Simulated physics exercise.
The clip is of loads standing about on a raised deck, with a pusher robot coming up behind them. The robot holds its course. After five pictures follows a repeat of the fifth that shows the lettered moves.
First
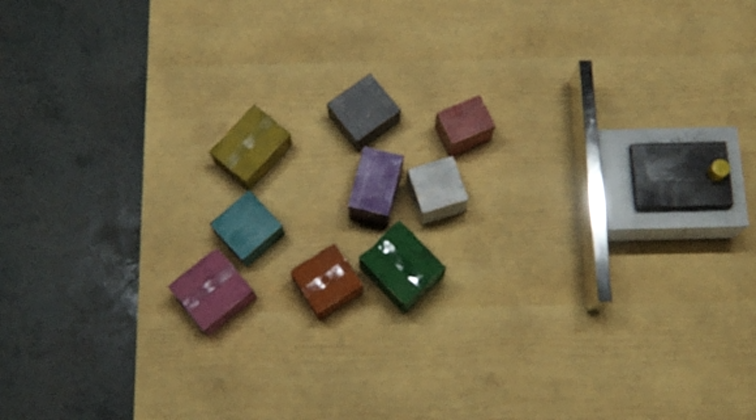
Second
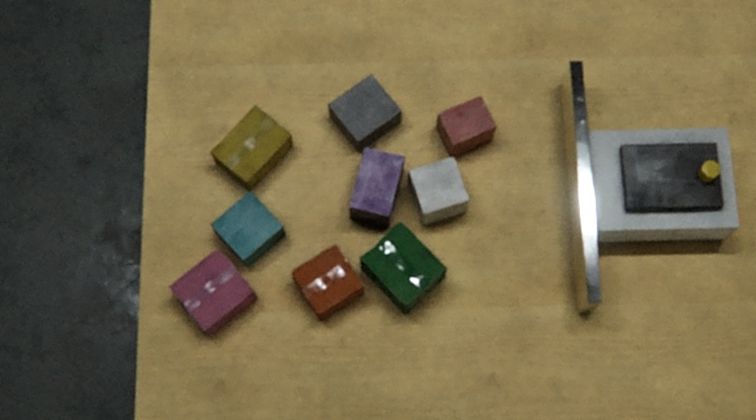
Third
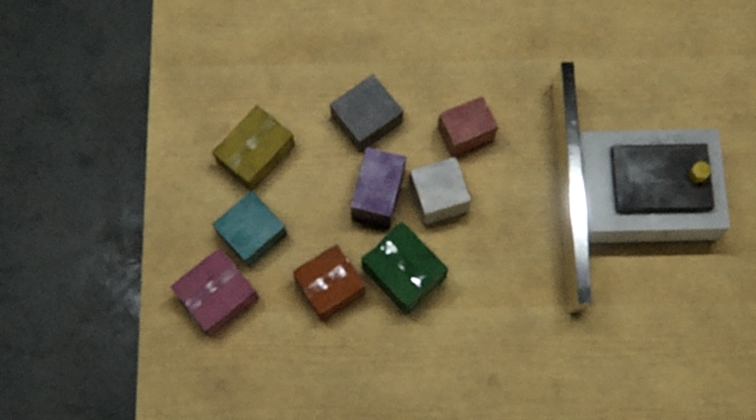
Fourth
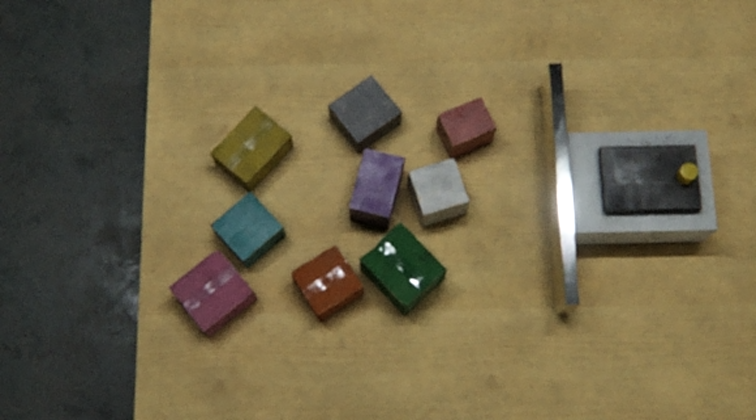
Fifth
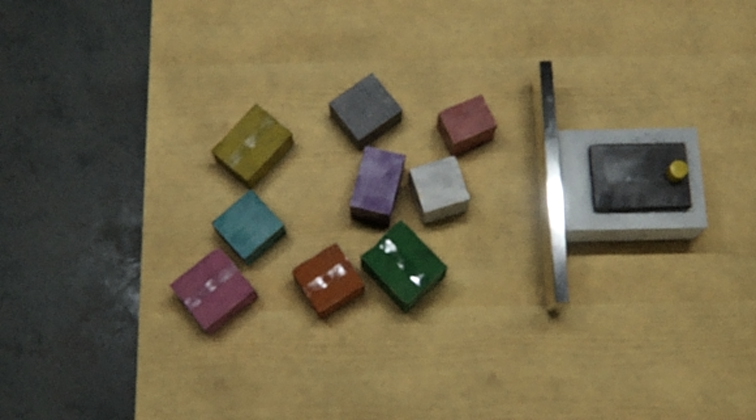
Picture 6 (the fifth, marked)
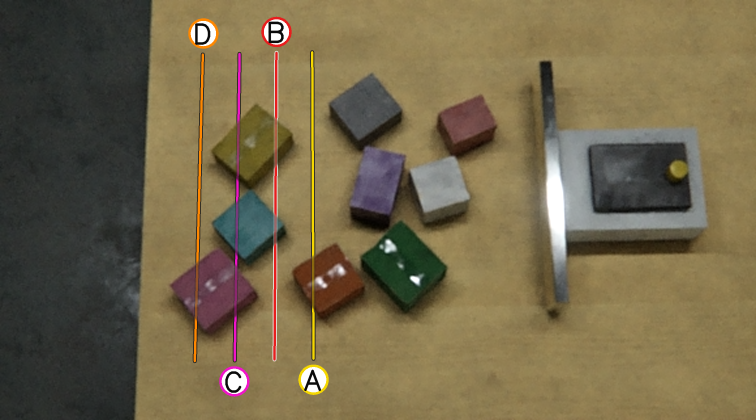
A pusher robot with a wide upright blade crept steadily left across the tan deck, moving a short way toward a loose cluster of colourful boxes and crates, which all stayed still.
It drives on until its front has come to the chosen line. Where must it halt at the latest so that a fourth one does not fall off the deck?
C is the last line within the limit.
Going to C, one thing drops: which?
The pink box goes over.
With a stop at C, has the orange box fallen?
No.
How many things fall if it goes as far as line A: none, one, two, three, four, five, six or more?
The count is none.
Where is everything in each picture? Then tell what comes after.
Red crate (464, 126); yellow box (252, 148); purple crate (376, 187), in the first picture.
Robot (664, 176); green box (403, 268), in the second picture.
Robot (655, 177); turquoise crate (251, 229), in the third picture.
Robot (642, 178); grey crate (365, 115), in the fourth picture.
Robot (632, 176); red crate (466, 126); yellow box (253, 147); purple crate (377, 187), in the fifth picture.
On the marked copy, A at (313, 199); B at (276, 200); C at (237, 201); D at (199, 202).
With C. Early on, robot (517, 178); grey crate (344, 110); red crate (404, 120).
Further on, robot (404, 181); pink box (179, 300); turquoise crate (222, 240).
At the end, robot (315, 183); pink box over the edge; turquoise crate (147, 253); one fallen.
As for the rest, A is within the limit but short; B is within the limit but short; D drops four.
